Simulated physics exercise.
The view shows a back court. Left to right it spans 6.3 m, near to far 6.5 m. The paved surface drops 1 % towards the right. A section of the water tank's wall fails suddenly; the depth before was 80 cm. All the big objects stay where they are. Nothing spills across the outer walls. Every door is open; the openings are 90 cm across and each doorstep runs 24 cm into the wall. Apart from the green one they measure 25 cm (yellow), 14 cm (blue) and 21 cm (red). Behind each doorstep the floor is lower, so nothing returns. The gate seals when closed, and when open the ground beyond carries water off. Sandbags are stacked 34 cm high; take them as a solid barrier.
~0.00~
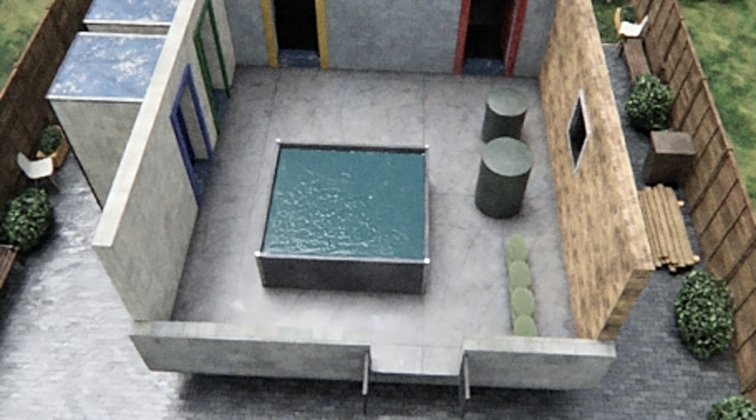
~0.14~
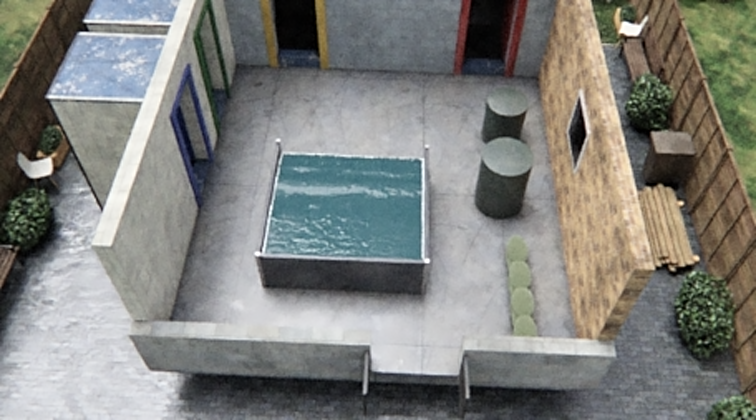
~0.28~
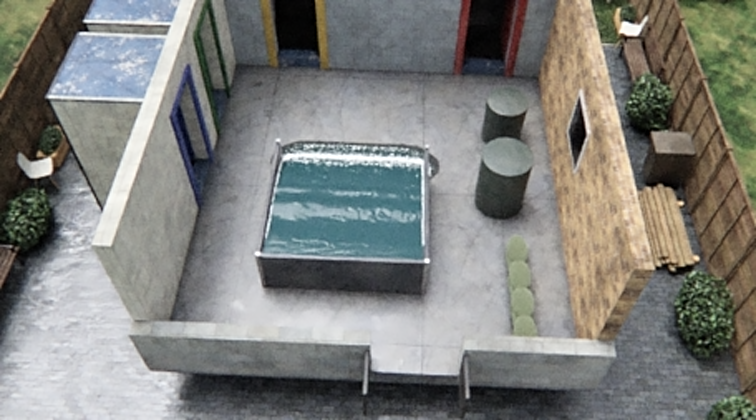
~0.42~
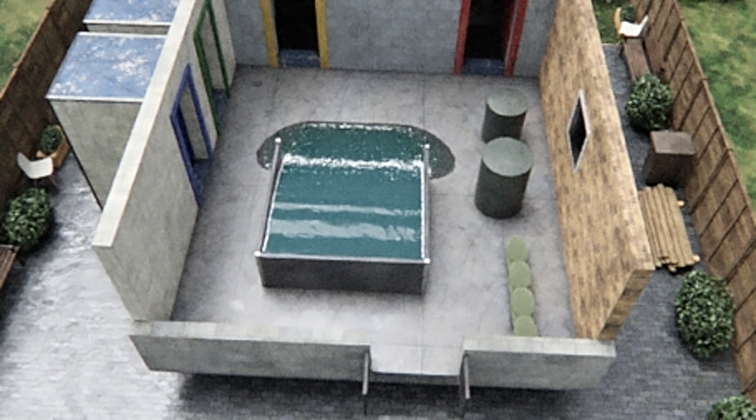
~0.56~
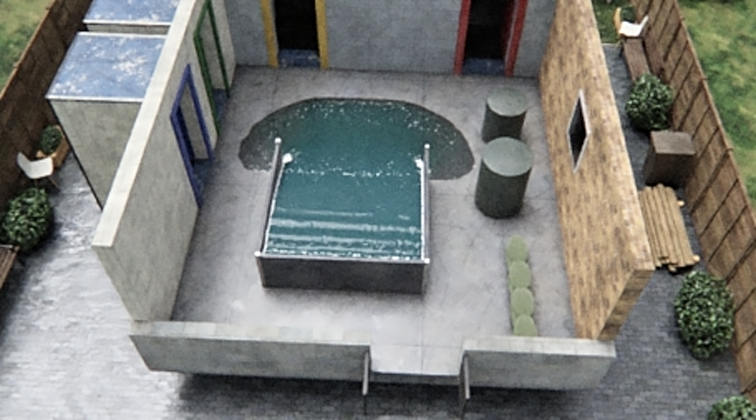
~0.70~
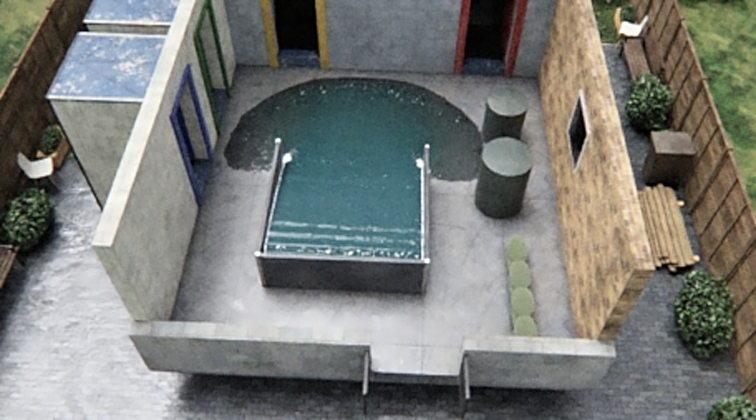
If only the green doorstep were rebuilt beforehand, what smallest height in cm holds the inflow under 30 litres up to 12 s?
About 16 cm.
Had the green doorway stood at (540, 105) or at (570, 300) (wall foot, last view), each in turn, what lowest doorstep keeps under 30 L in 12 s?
About 33 and 19 cm.
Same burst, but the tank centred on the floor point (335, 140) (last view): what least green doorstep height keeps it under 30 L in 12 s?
Some 13.0 cm.
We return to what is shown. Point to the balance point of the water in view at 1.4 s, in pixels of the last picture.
Near (355, 172).
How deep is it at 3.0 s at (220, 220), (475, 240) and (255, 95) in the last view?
About 0, 0 and 27 cm.
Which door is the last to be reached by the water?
It is the blue one.
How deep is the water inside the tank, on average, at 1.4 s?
Some 43 cm.
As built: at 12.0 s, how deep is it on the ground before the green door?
Roughly 6.0 cm deep.
After 1.4 s water covers 45 % of the floor, deepest (49 cm) near (357, 69); 8 cm at the green door, 0 litres in over its 23 cm doorstep.
After 3.0 s water covers 50 % of the floor, deepest (52 cm) near (531, 77); 25 cm at the green door, 2 litres in over its 23 cm doorstep.
After 12.0 s water covers 95 % of the floor, deepest (18 cm) near (544, 175); 6 cm at the green door, 4 litres in over its 23 cm doorstep.
At the green door as built, the water arrived by 1.0 s and peaked near 25 cm at 2.8 s.
With a doorstep of 14 cm, 45 litres would have come in within the 12 s; with 19 cm, 14 litres. So under 30 litres takes about 16 cm.
